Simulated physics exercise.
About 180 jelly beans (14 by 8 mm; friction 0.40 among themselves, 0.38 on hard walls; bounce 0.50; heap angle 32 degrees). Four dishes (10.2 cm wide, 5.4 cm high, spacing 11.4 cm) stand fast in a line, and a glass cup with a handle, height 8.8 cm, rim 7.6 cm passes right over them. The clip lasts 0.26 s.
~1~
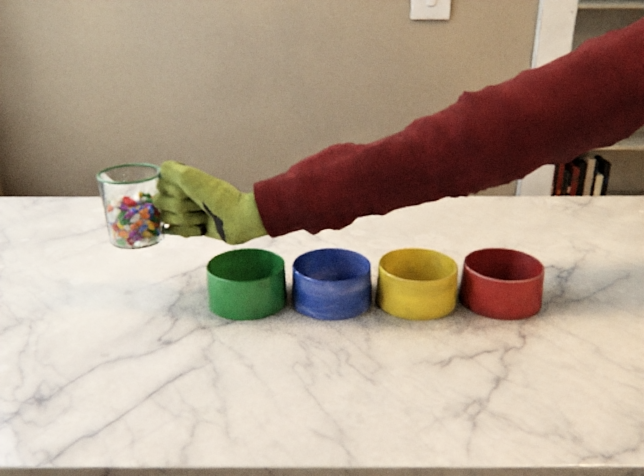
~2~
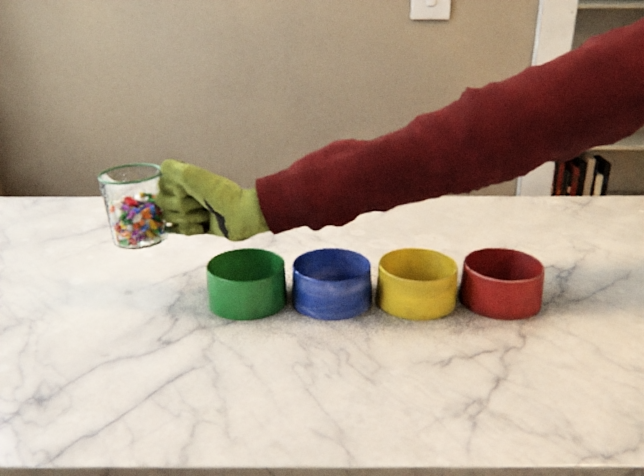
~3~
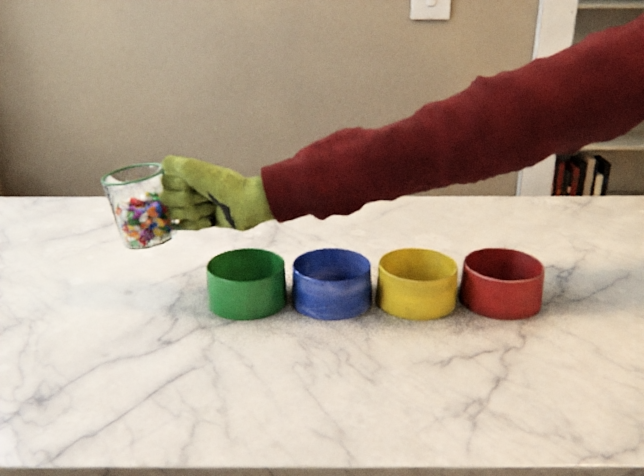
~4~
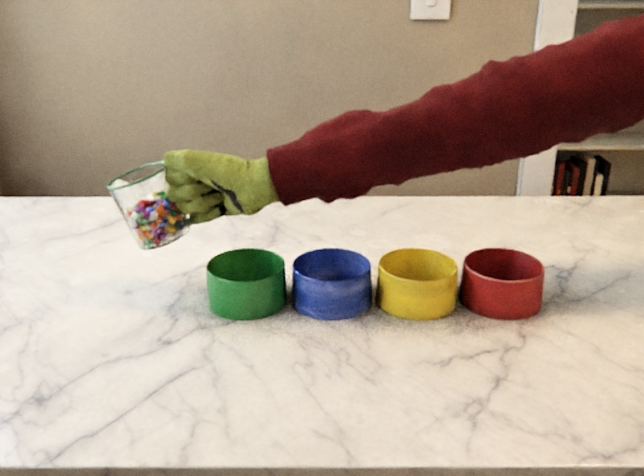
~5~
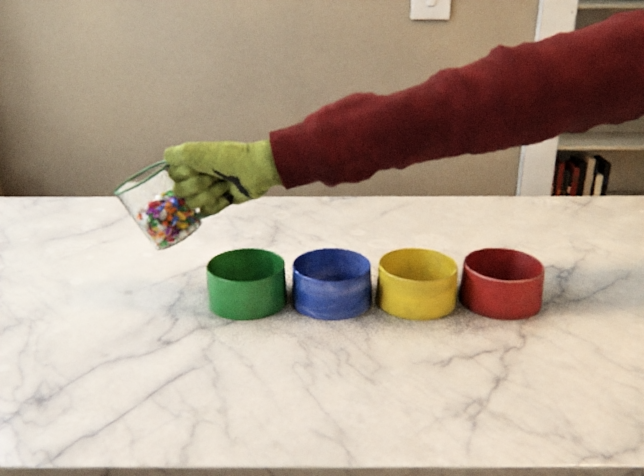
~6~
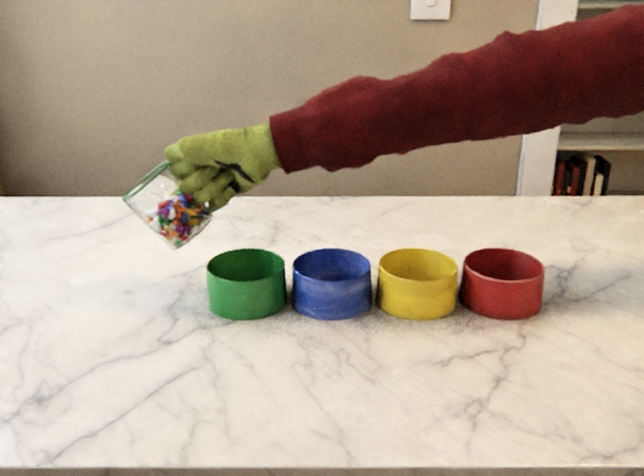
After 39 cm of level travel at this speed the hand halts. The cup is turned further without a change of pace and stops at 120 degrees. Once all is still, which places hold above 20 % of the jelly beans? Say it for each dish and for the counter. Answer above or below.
Red dish: Below; blue dish: Below; green dish: Above; yellow dish: Below; on the counter: Below.
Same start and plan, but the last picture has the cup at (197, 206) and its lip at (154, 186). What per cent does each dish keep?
Red 0; blue 0; green 0; yellow 90.
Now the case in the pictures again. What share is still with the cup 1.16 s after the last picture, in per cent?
Roughly 0 per cent.
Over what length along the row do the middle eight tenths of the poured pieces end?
Some 6 cm.
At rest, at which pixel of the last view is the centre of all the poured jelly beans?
Around (248, 289).
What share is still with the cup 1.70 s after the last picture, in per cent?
Some 0 per cent of the load.
Then, 0.70 s after the last picture, tilt 120 degrees; cup holds 15 %, green 80 %.
Then, 1.16 s after the last picture, tilt 120 degrees; cup holds 0 %, green 95 %.
Then, 1.70 s after the last picture, tilt 120 degrees; cup holds 0 %, green 95 %.
In the end, red 0 %, blue 0 %, green 95 %, yellow 0 %, counter 5 %.
